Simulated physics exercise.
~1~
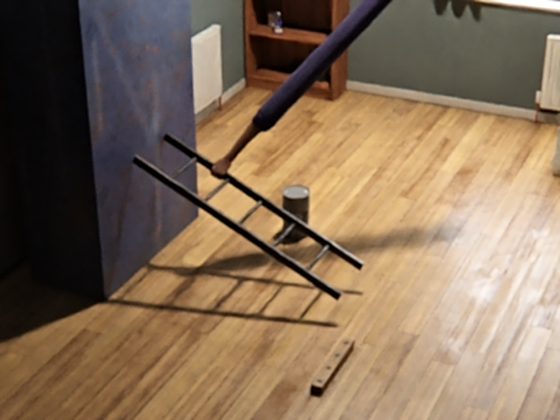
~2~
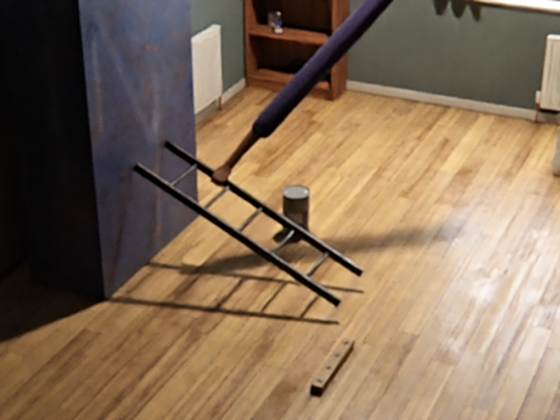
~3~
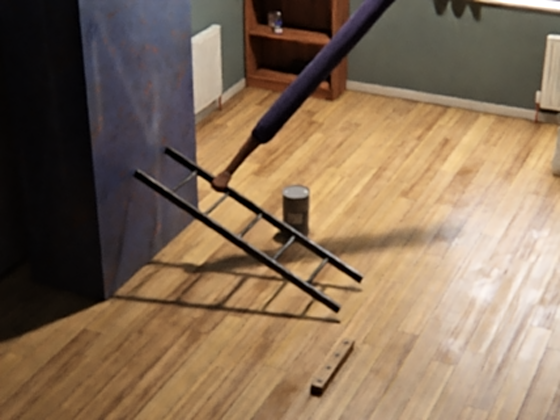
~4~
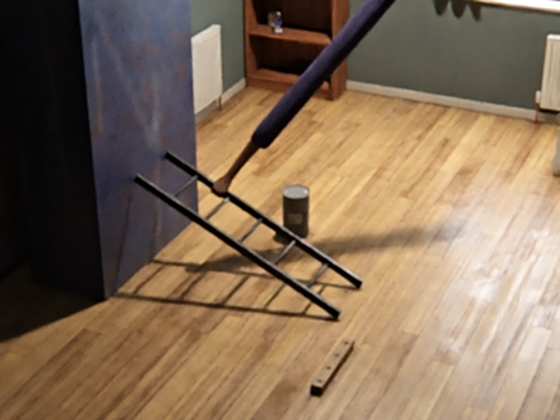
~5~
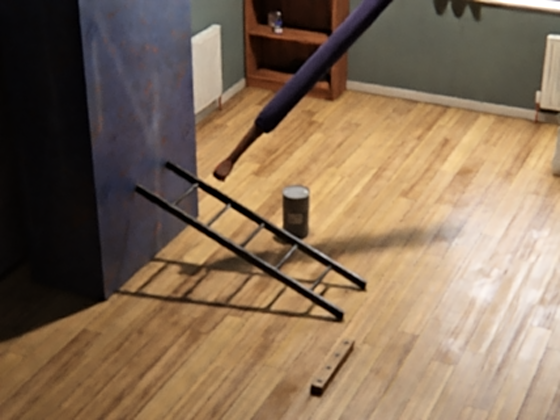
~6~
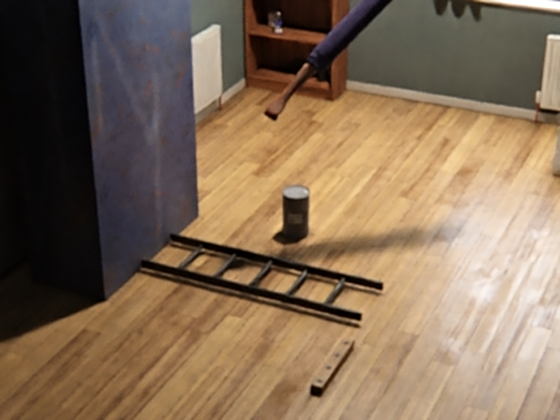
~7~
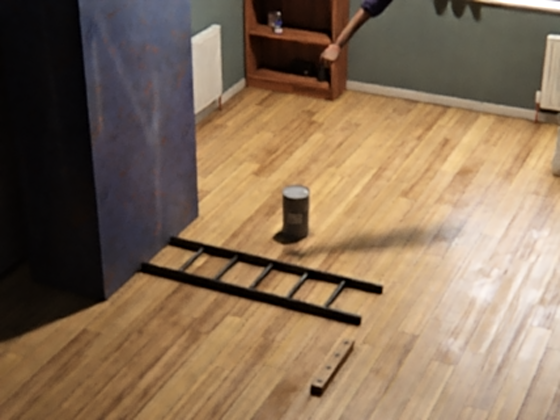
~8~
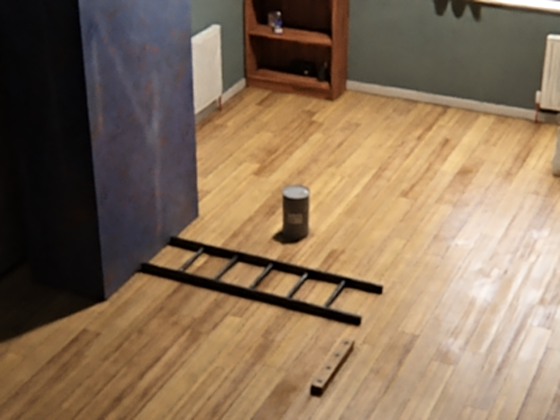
A black ladder is lowered by a hand, released, and slides down flat onto the floor.
